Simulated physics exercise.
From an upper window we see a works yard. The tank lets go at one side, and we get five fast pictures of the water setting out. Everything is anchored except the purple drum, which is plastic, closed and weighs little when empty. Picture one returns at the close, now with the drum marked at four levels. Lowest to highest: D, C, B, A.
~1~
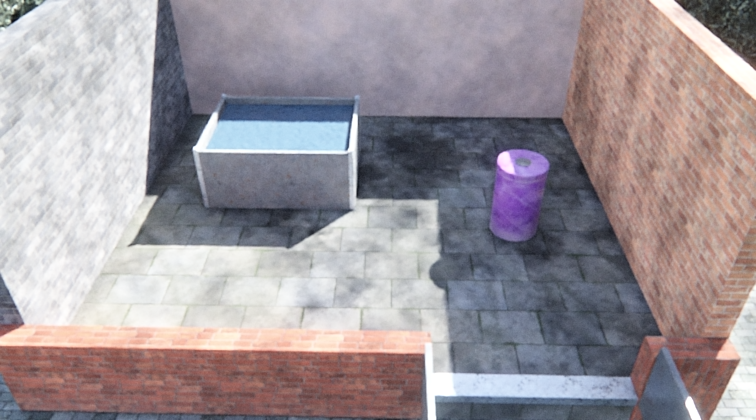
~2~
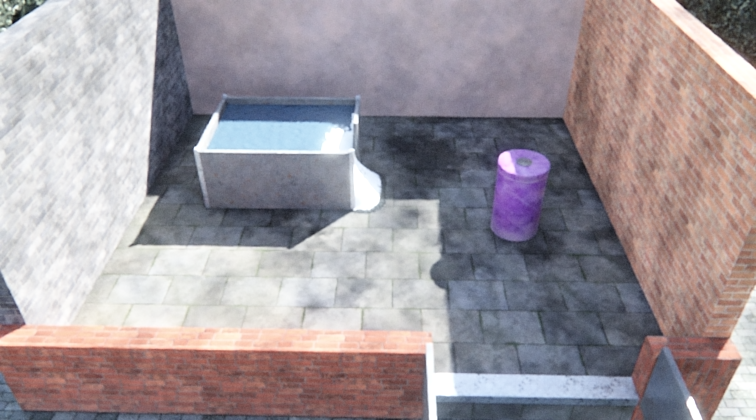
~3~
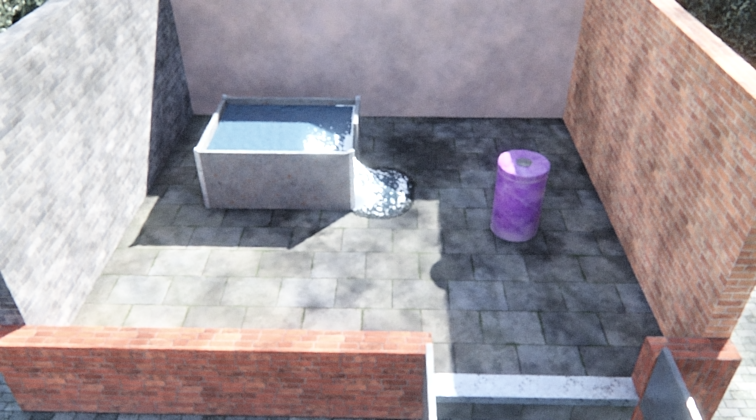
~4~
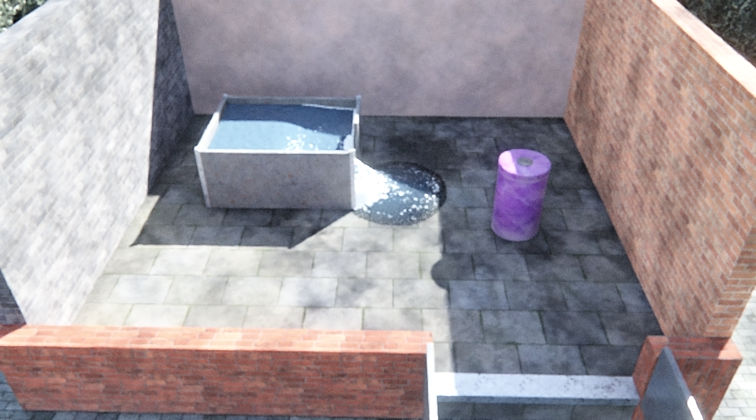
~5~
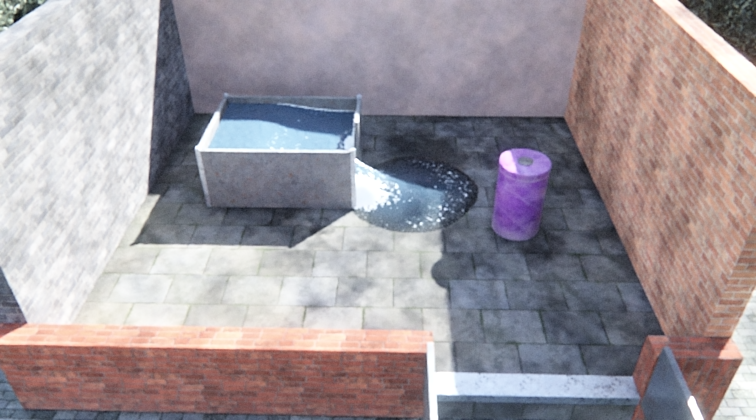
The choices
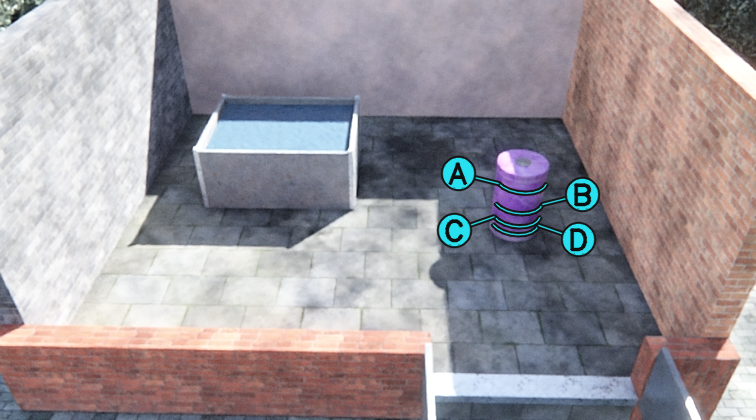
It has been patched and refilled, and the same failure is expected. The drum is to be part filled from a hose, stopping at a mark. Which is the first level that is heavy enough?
B is the one.
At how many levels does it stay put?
Two.
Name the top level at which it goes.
C it is.
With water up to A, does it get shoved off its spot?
No, not at all.
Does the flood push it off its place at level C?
Yes, that goes wrong.
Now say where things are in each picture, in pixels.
Lid of the purple drum at (523, 163); tank full, its middle at (283, 128); open gate at (537, 338).
Water covers 1 % of the ground and is seen nearest the drum at (373, 207).
Water covers 3 % of the ground and is seen nearest the drum at (399, 211).
Water covers 5 % of the ground and is seen nearest the drum at (431, 207).
Lid of the purple drum at (525, 162); water covers 7 % of the ground and is seen nearest the drum at (457, 210).
On the marked copy, A at (525, 193); B at (521, 213); C at (519, 226); D at (518, 234); from the bottom up D, C, B, A.
With A, it does not move.
With B, it does not move.
With C, it is pushed about its own width away.
With D, it is pushed about 4 times its own width away.
